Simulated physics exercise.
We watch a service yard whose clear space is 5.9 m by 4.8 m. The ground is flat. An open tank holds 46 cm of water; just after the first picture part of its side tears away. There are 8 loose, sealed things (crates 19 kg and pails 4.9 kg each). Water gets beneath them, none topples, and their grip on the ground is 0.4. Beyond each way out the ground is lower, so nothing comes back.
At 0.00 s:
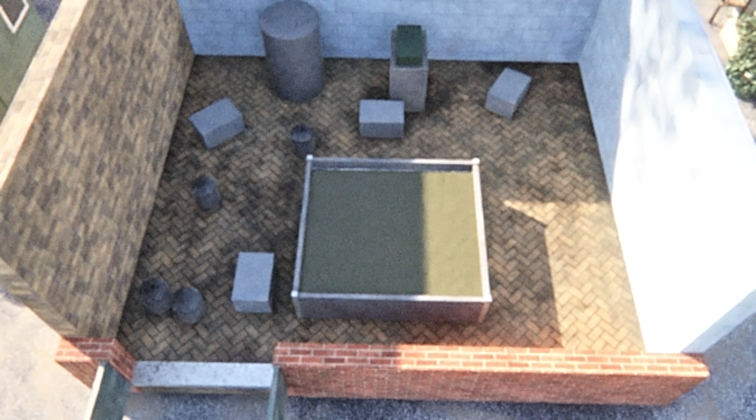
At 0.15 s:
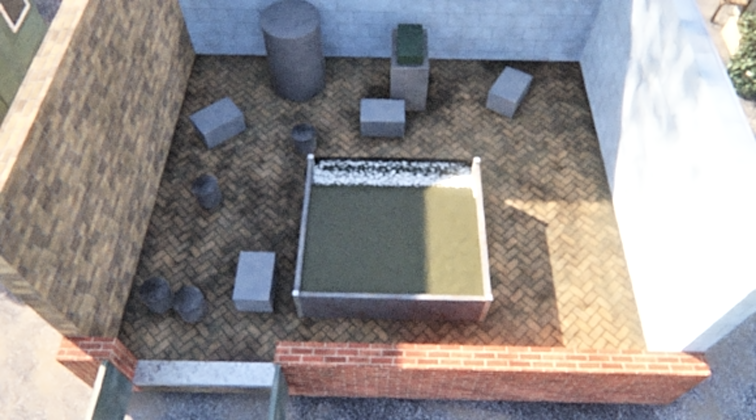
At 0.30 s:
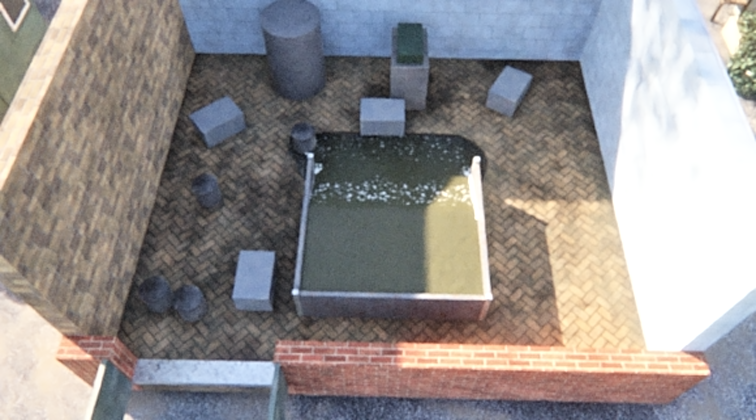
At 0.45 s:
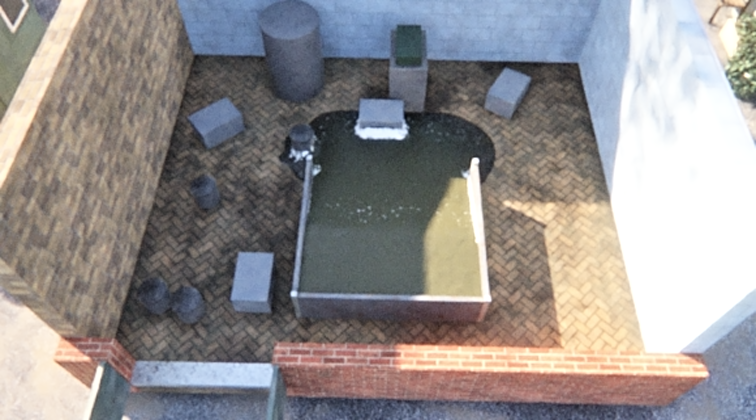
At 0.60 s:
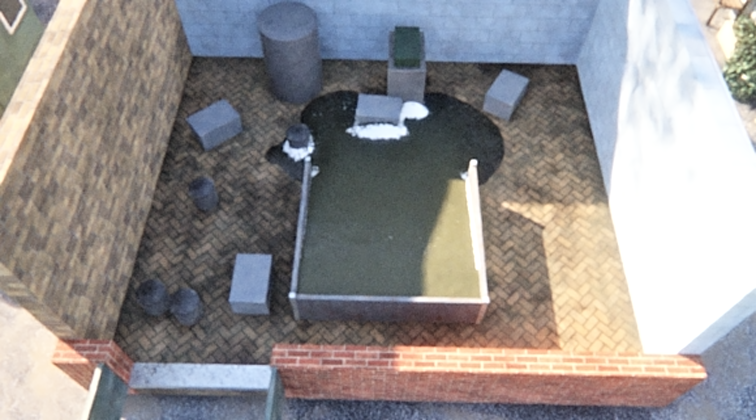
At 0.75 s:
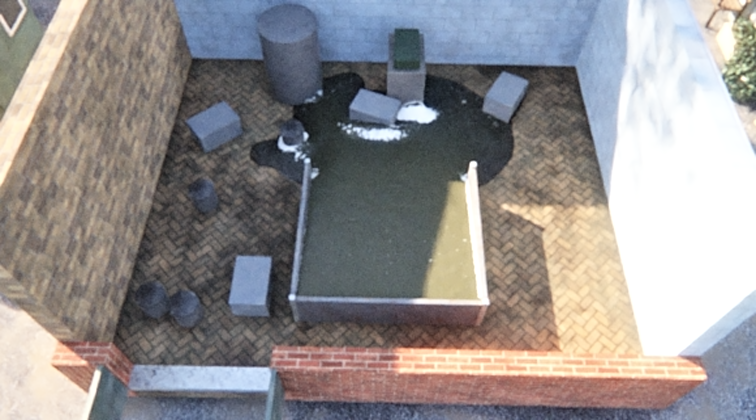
To begin with, murky water sits level in an open tank in a walled, brick-paved yard scattered with grey blocks and small dark pails. The tank's far side gives way, and water pours out, spreading across the paving and foaming around the nearest block and pail, which both shift slightly.
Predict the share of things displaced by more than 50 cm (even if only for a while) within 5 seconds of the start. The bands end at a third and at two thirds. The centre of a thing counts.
That comes to one to two thirds.
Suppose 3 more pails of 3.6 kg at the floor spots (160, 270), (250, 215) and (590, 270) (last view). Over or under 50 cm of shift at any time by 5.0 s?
In turn: Under, short of it, more.
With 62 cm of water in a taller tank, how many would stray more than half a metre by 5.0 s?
In that case 6 of them.
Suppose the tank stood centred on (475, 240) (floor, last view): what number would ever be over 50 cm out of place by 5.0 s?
Then 3.
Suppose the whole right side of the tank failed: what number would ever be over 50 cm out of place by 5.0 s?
In that case 1 of them.
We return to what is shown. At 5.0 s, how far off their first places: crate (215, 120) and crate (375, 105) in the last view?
In turn: 100 cm, 100 cm.
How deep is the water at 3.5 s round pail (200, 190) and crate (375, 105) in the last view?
About 3 and 18 cm.
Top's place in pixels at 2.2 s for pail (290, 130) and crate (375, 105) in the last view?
Around (219, 86) and (357, 46).
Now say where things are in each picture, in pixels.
In the first frame, a pail at (302, 133) rests on the ground; a crate at (382, 111), on the bottom; 3.7 m2 under water; 0 of 8 have shifted.
In the second frame, a pail at (303, 132), on the bottom; a crate at (383, 110), on the bottom; water covers 4.5 m2; 0 of 8 have shifted.
In the third frame, a pail at (303, 131), on the bottom; a crate at (383, 110) rests on the ground; 5.6 m2 under water; 0 of 8 have shifted.
In the fourth frame, a pail at (302, 133) rests on the ground; a crate at (381, 110), on the bottom; 6.7 m2 under water; 0 of 8 have shifted.
In the fifth frame, a pail at (298, 133), on the bottom, 4 cm from its start; a crate at (379, 106), on the bottom, 11 cm from its start; 7.8 m2 under water; 1 of 8 have shifted.
In the sixth frame, a pail at (292, 129), on the bottom, 17 cm from its start; a crate at (375, 104), on the bottom, 16 cm from its start; water covers 8.9 m2; 2 of 8 have shifted.
After 1.1 s 1 of 8 are over 50 cm from their spots; 0 afloat.
After 2.2 s 3 of 8 are over 50 cm from their spots; 1 afloat.
After 3.5 s 3 of 8 are over 50 cm from their spots; 3 afloat.
After 5.0 s 4 of 8 are over 50 cm from their spots, and 4 have been at some point; 3 afloat.
